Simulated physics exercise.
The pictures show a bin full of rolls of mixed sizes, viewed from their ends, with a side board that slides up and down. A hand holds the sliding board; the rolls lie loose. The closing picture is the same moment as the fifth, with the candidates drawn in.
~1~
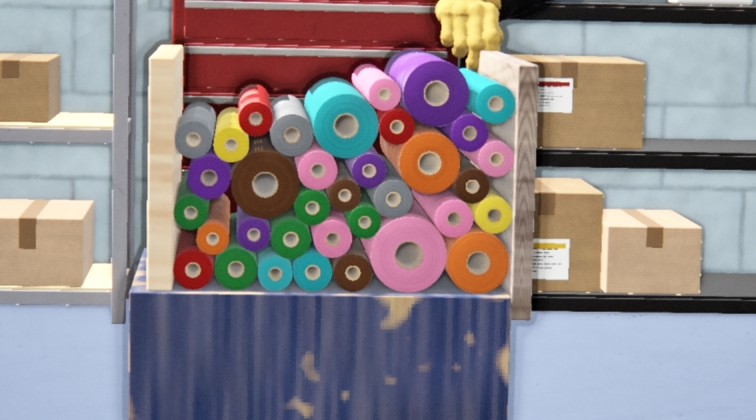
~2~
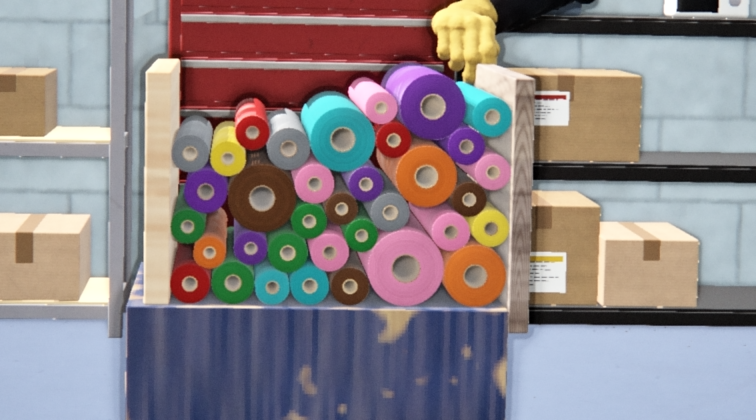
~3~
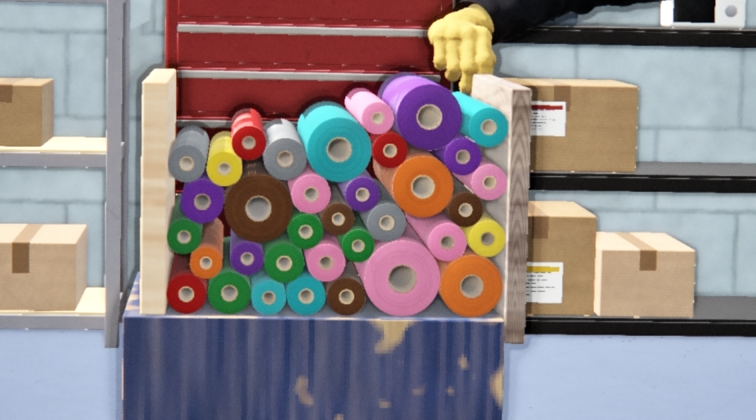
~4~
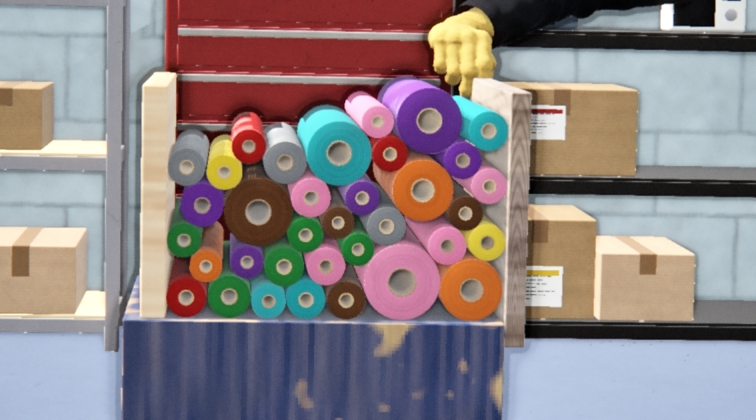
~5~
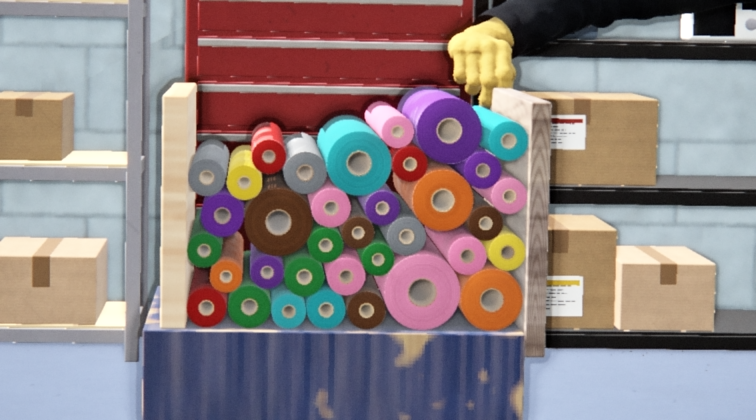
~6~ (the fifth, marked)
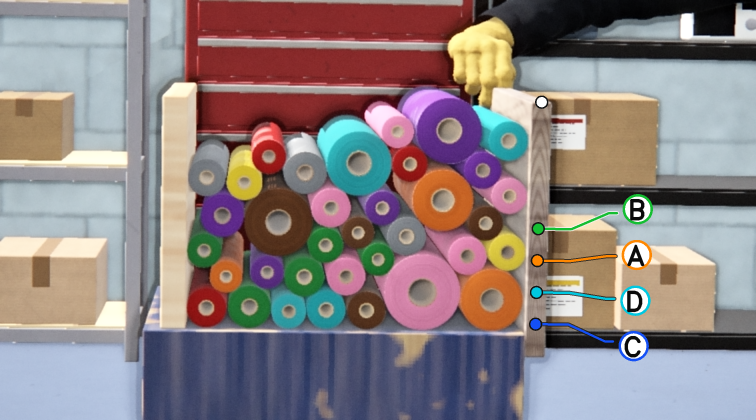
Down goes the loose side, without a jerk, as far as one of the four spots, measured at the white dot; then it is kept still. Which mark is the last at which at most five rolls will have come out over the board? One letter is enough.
A is the limit.
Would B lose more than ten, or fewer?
At B, fewer than ten.
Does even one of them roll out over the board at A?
Yes.
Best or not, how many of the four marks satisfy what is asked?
The number is two.
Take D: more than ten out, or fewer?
At D, fewer than ten.
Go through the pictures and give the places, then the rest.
The first frame shows a purple roll (436, 94); side board (500, 174); a red roll (193, 269).
The second frame shows a red roll (190, 283); a pink roll (406, 268).
The third frame shows a green roll (284, 263); a green roll (305, 231).
The fourth frame shows a green roll (184, 240); a purple roll (463, 161).
The fifth frame shows a purple roll (449, 131); side board (513, 211); a red roll (206, 307).
On the marked copy, A at (537, 261); B at (538, 229); C at (536, 324); D at (537, 292); the white dot at (542, 102).
Taking A. A third of the way, top of the board (528, 179).
Two thirds of the way, top of the board (526, 260).
When it is over, top of the board (526, 260), five out over the board.
As for the rest, B four out over the board; C more than five out over the board; D more than five out over the board.
